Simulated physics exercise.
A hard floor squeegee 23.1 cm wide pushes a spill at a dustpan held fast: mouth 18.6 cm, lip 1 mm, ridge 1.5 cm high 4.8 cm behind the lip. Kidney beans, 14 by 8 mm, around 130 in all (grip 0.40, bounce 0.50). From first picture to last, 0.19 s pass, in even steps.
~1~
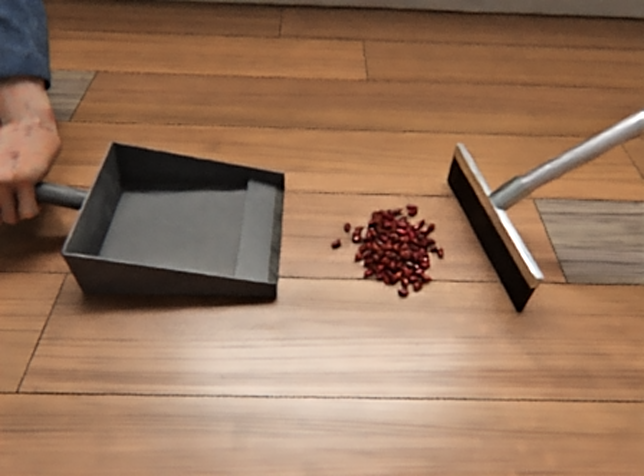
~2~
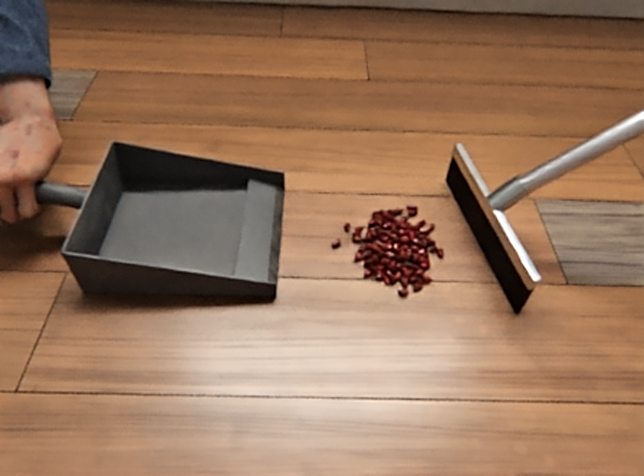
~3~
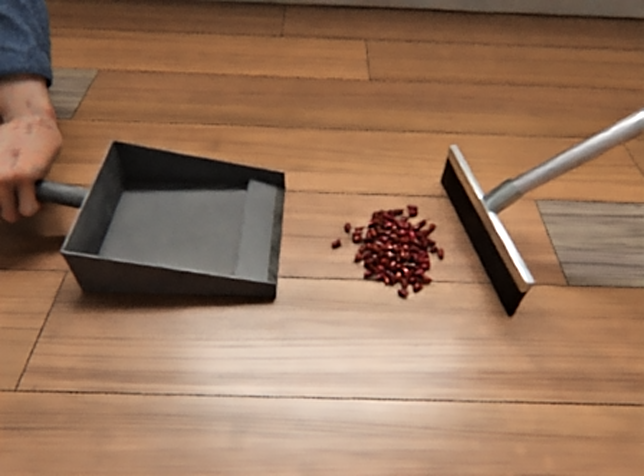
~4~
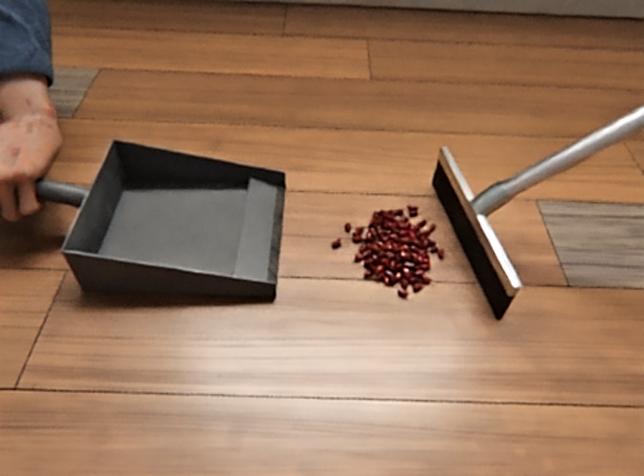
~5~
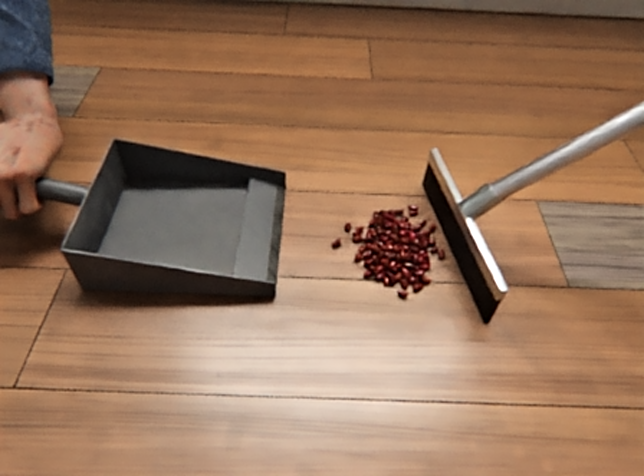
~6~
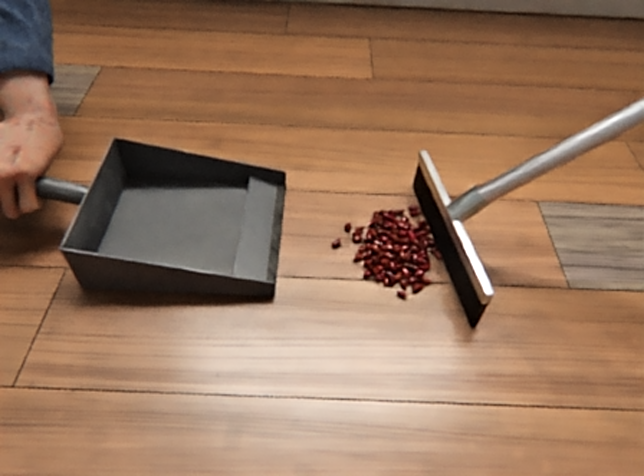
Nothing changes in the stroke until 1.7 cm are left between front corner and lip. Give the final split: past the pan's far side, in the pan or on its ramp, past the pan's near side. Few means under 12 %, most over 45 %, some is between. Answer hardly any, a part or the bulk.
Far side: Hardly any, pan: A part, near side: A part.
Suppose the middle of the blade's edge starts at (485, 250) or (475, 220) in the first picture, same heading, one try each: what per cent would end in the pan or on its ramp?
About 25 and 15 per cent.
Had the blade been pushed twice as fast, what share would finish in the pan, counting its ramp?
In that case some 30 per cent.
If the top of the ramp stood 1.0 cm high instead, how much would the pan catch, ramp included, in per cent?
Then about 25 per cent.
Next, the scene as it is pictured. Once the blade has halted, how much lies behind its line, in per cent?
Roughly 0 per cent.
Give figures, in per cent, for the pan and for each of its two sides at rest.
Far side 0, pan 25, near side 25.
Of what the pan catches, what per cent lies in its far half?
About 20 per cent.
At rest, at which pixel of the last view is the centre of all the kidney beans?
At about (283, 266).
Then, 0.21 s after the last picture, middle of the blade 12 cm from the lip; 0 % over the lip, far side 0 %, near side 10 %.
Then, 0.35 s after the last picture, middle of the blade 6 cm from the lip; 0 % over the lip, far side 0 %, near side 15 %.
Then, 0.61 s after the last picture, middle of the blade 4 cm from the lip; 25 % over the lip, far side 0 %, near side 25 %.
In the end, far side 0 %, pan 25 %, near side 25 %, in front of the lip or behind the blade 50 %.
